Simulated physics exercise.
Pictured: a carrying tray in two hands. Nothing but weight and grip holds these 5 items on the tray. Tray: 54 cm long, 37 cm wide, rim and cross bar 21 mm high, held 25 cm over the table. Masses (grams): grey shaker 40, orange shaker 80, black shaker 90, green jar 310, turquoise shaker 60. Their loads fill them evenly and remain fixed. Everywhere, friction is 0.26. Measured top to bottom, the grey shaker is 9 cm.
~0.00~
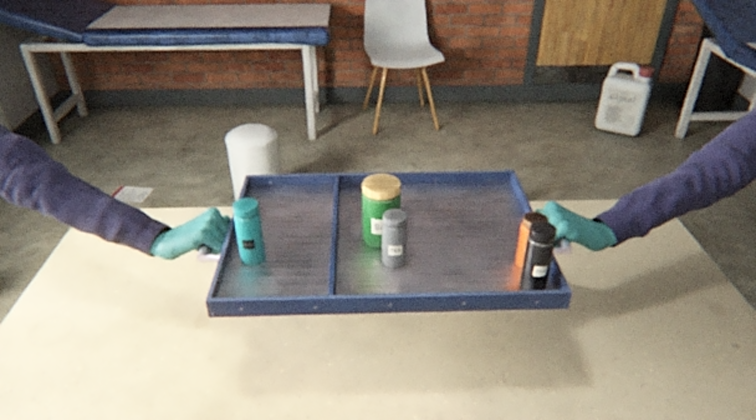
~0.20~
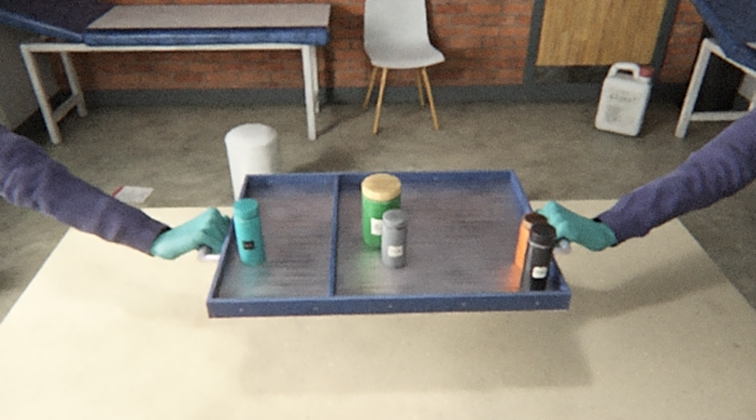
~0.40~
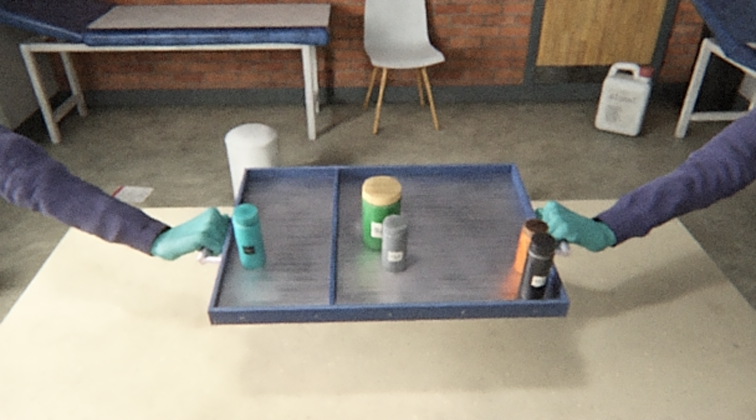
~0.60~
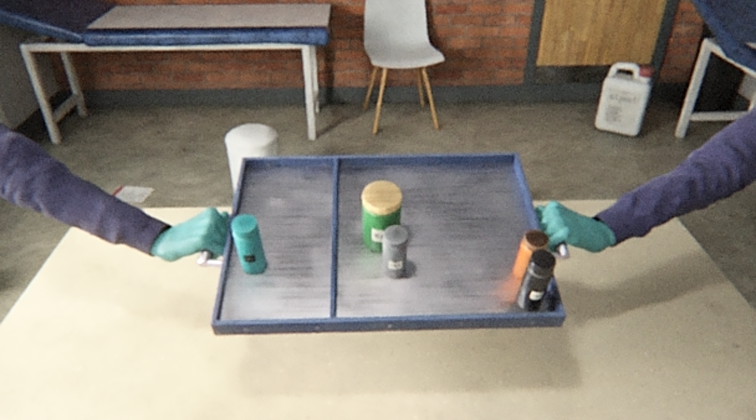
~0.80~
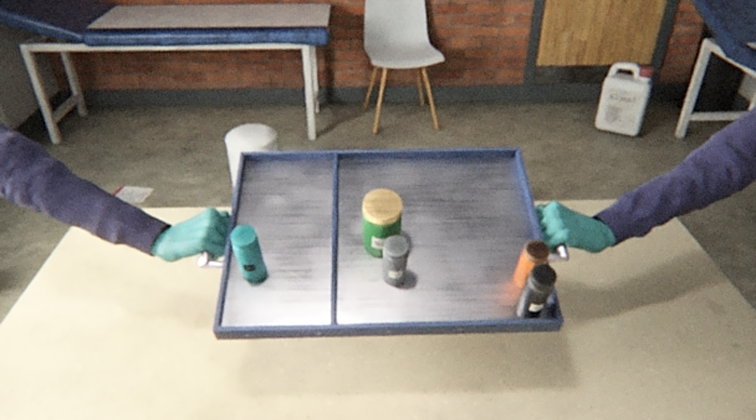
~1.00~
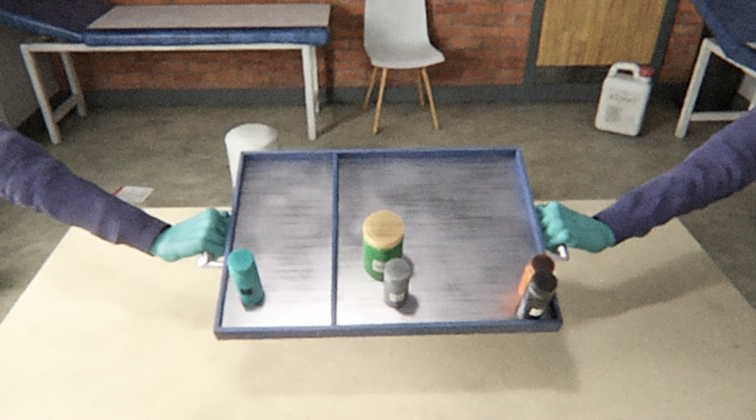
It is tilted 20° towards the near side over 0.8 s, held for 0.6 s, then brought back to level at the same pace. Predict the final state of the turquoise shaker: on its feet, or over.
Over.
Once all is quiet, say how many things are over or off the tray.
Total: 2.
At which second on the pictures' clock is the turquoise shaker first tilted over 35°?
That comes at close to 1.2 seconds.
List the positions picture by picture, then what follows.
In the first picture, tray level; turquoise shaker (249, 232); grey shaker (395, 239).
In the second picture, tray level; black shaker (538, 259); green jar (382, 211).
In the third picture, tray at 6°, near edge down; grey shaker (395, 244).
In the fourth picture, tray at 14°, near edge down; black shaker (536, 281); green jar (382, 217).
In the fifth picture, tray at 19°, near edge down; grey shaker (395, 261); orange shaker (531, 265).
In the sixth picture, tray at 20°, near edge down; turquoise shaker (247, 278) shifted 5 cm; black shaker (536, 298) shifted 2 cm.
Around 1.20 s, tray at 20°, near edge down; turquoise shaker tipped 22° against what carries it near (242, 312); green jar tipped 10° against what carries it; grey shaker tipped 11° against what carries it.
Around 1.50 s, tray at 20°, near edge down; turquoise shaker now off the tray; grey shaker tipped 19° against what carries it; green jar shifted 15 cm.
Around 1.90 s, tray at 10°, near edge down; grey shaker now off the tray; green jar shifted 15 cm; orange shaker shifted 3 cm.
Around 2.00 s, tray at 6°, near edge down; green jar shifted 15 cm; orange shaker shifted 3 cm.
Finally (2.8 s), off the tray and tipped over, grey shaker and turquoise shaker; not toppled but over 5 cm from the start, green jar; the other 2 still in place (within 5 cm).
